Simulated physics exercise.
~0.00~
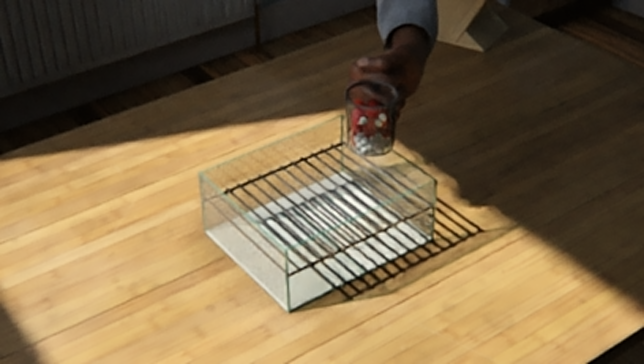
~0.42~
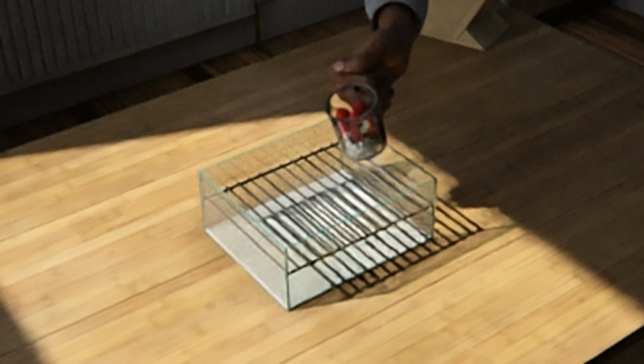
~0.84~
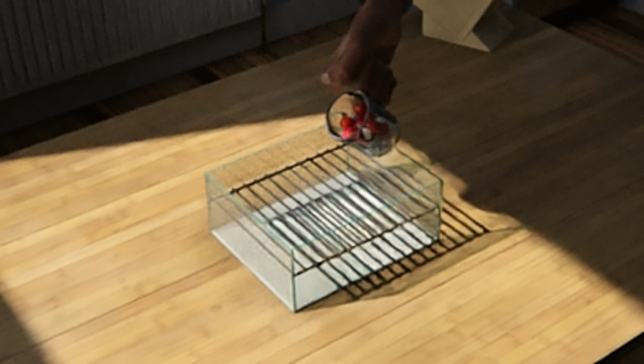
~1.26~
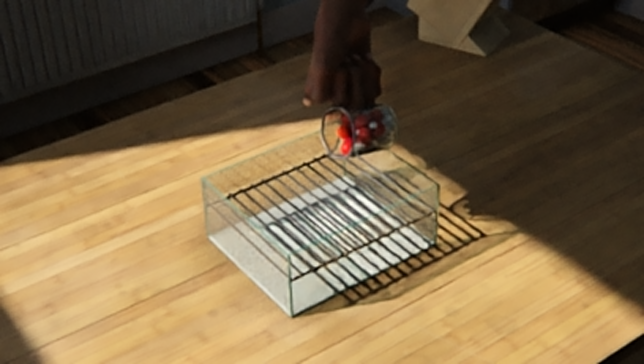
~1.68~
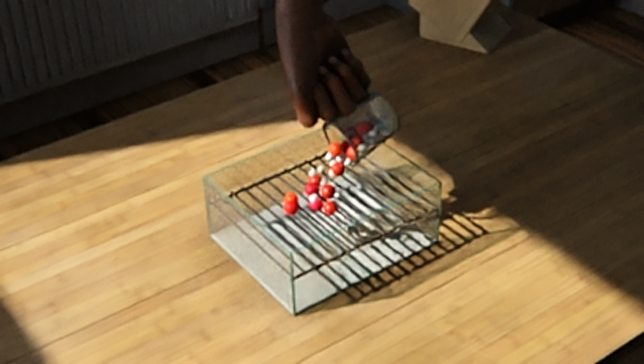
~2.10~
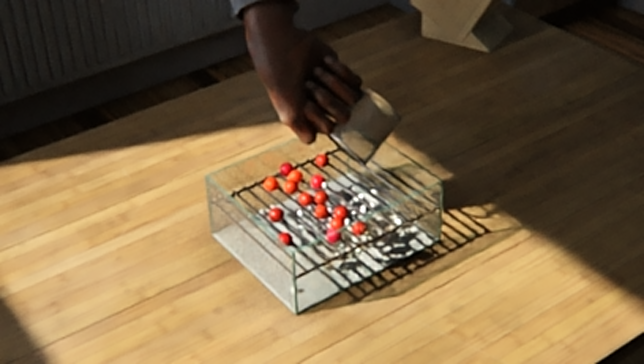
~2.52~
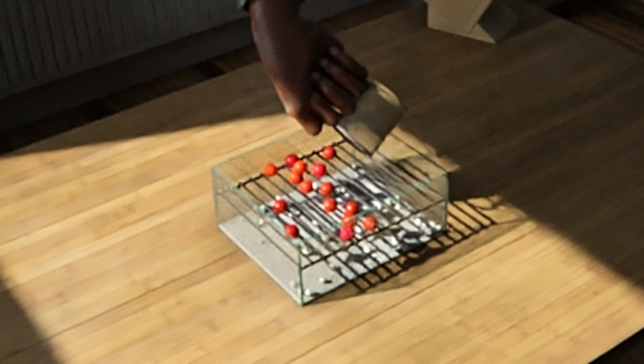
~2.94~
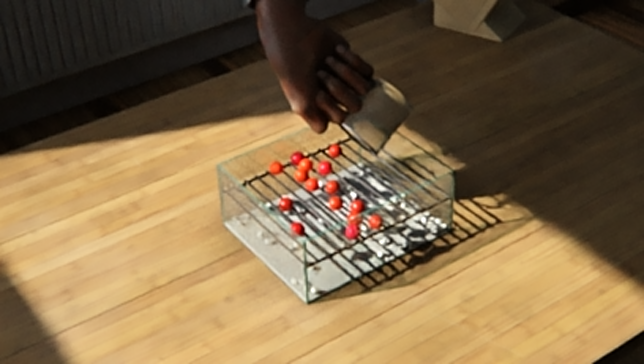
A hand held a clear cup of red and white bits over a glass box with a wire rack, then tipped it until it emptied; the white bits dropped through to the bottom while the red ones stayed scattered on the wires.
